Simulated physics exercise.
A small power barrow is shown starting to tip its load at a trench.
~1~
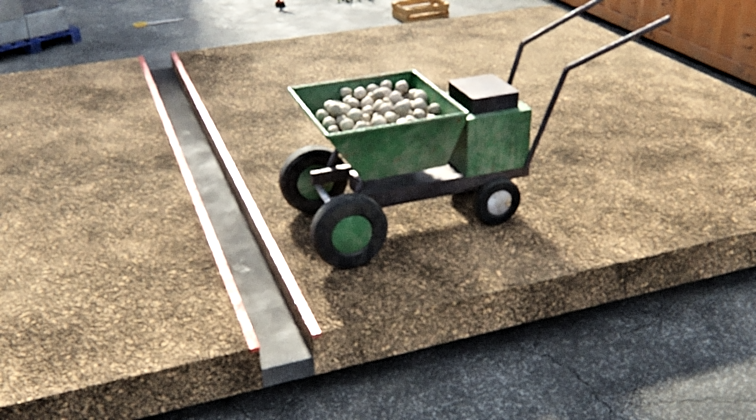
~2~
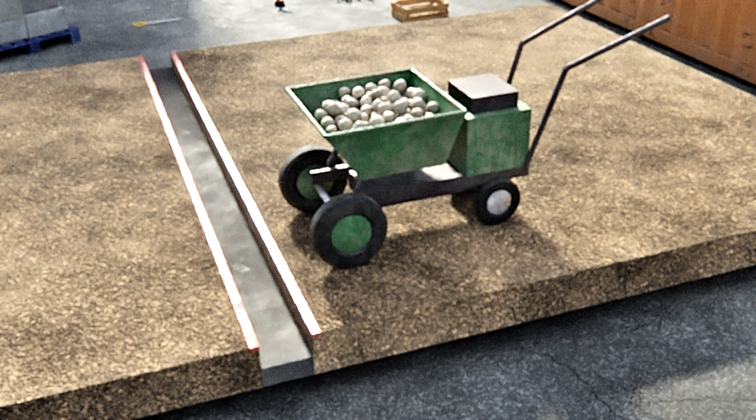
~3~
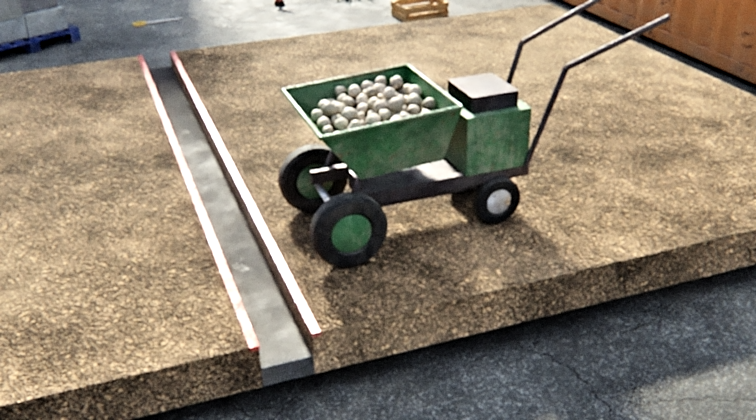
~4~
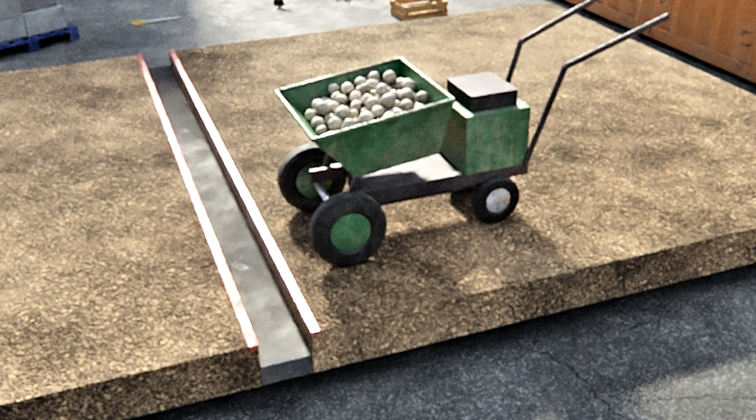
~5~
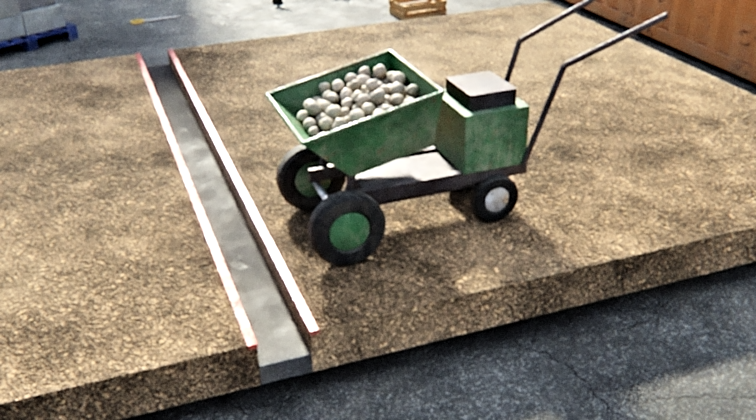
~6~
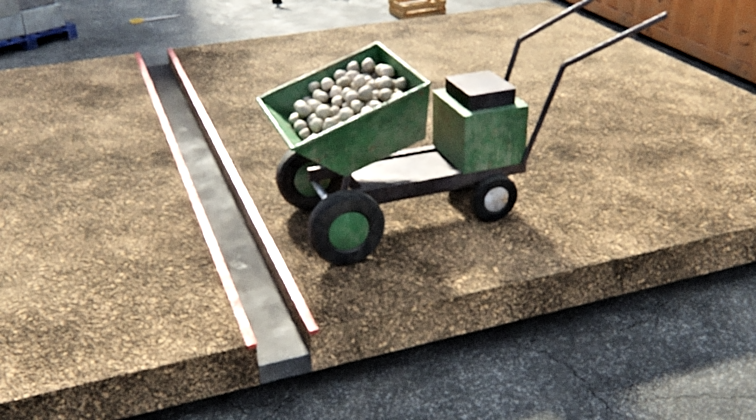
The footage shows a small green power barrow loaded with rounded pebbles standing beside a narrow trench on brown ground. Its skip starts level, then gradually tilts forward to the left, while the wheels and handles stay still.
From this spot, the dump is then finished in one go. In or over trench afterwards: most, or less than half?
Less than half.
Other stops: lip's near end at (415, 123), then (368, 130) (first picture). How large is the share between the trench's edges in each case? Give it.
First spot: About 50 percent; second spot: About 70 percent.
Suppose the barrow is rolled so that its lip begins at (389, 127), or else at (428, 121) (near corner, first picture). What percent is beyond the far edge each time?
That would be roughly 10 in a hundred and then roughly 0 in a hundred.
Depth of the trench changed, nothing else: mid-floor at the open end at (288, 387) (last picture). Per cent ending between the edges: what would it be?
It works out to some 20 percent.
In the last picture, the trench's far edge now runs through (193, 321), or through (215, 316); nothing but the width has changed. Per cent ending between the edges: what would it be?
Roughly 70 % and 50 %.
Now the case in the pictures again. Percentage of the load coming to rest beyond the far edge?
About 80 %.
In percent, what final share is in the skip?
About 0 in a hundred.
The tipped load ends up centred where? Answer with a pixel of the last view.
Around (182, 258), give or take.
Soon after the last picture, skip tipped steeply; all in the skip.
A little later, skip tipped right over; most in the skip; a small part beyond it; a small part falling.
Later still, skip tipped right over; a small part in the skip; a small part in or heaped over the trench; most beyond it; a stray few falling.
By the end, skip tipped right over; a stray few in the skip; about a quarter in or heaped over the trench; most beyond it.
